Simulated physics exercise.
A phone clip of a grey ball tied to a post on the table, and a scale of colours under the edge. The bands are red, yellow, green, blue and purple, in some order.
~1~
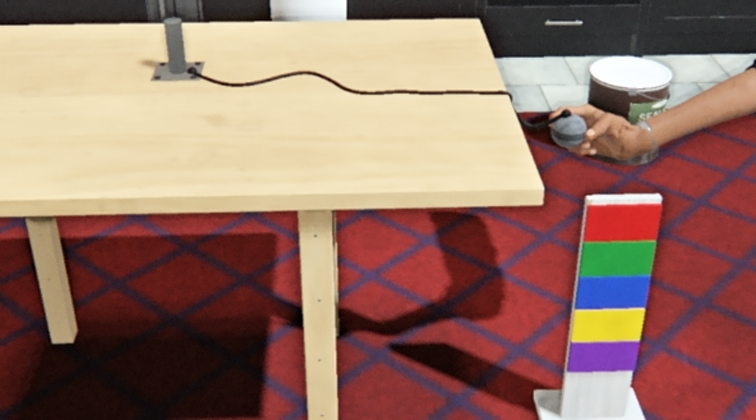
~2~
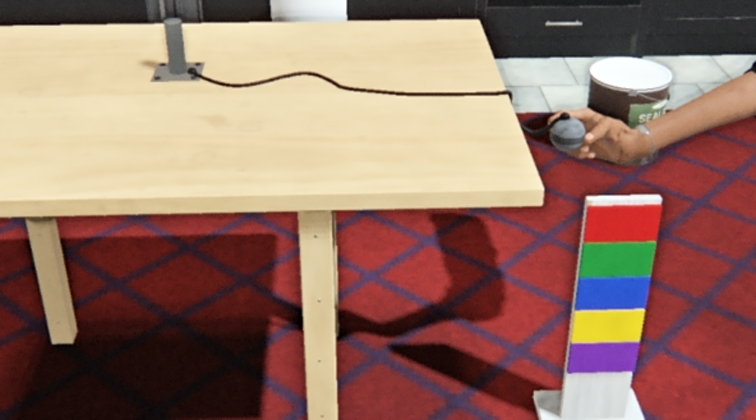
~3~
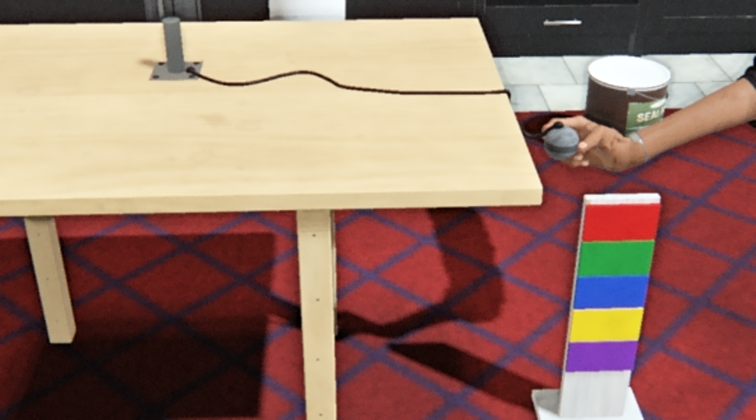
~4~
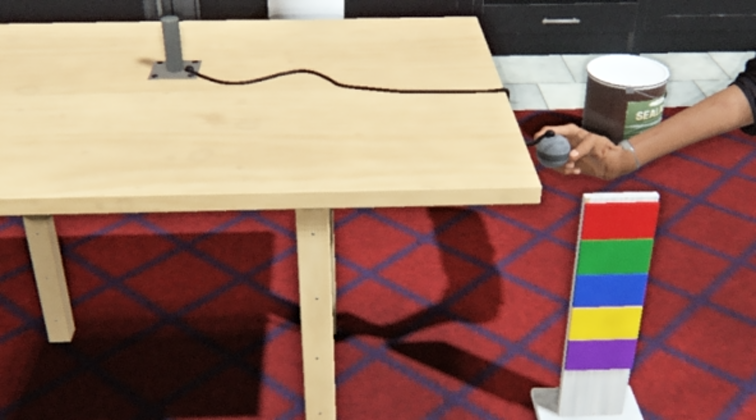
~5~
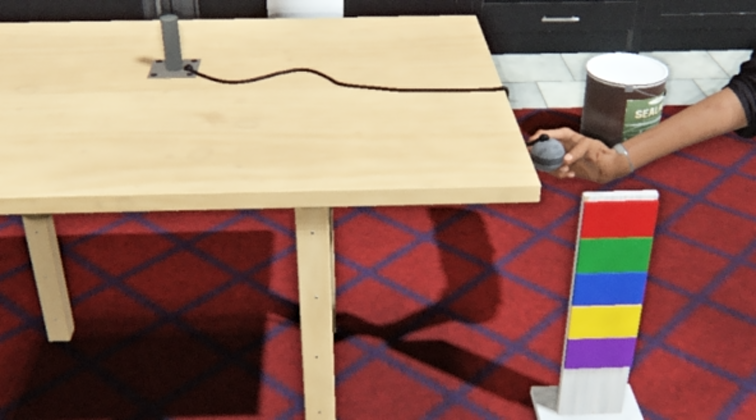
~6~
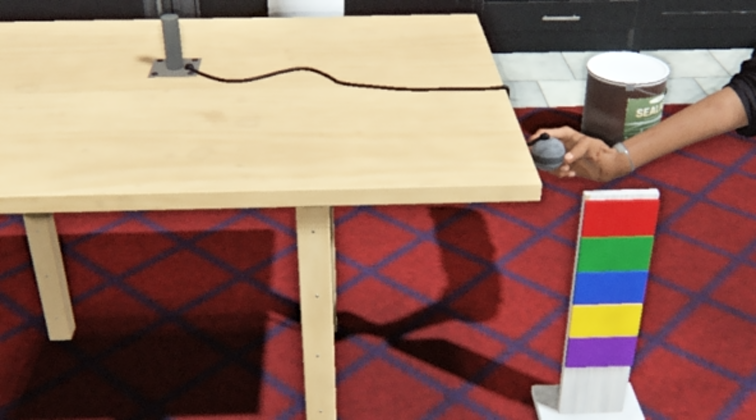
Beside a wooden table, a hand holding a grey ball tied to a post edges slightly left and down above a colour-banded scale.
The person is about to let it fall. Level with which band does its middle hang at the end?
Its centre hangs level with the red band.
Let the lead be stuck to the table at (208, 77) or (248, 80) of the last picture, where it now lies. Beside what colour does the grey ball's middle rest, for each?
One after the other, red; red.
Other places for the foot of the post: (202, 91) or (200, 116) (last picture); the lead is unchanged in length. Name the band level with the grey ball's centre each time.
In that order: Green; green.
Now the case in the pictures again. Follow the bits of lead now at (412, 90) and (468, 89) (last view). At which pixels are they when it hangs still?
About (449, 82), and the other about (503, 90).
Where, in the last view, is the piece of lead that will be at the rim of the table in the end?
At (468, 89), roughly.
Soon after, ball near (471, 209); level with red.
After that, ball near (516, 216); level with red.
In the end, ball near (493, 215); level with red. Its middle rests at the red band.
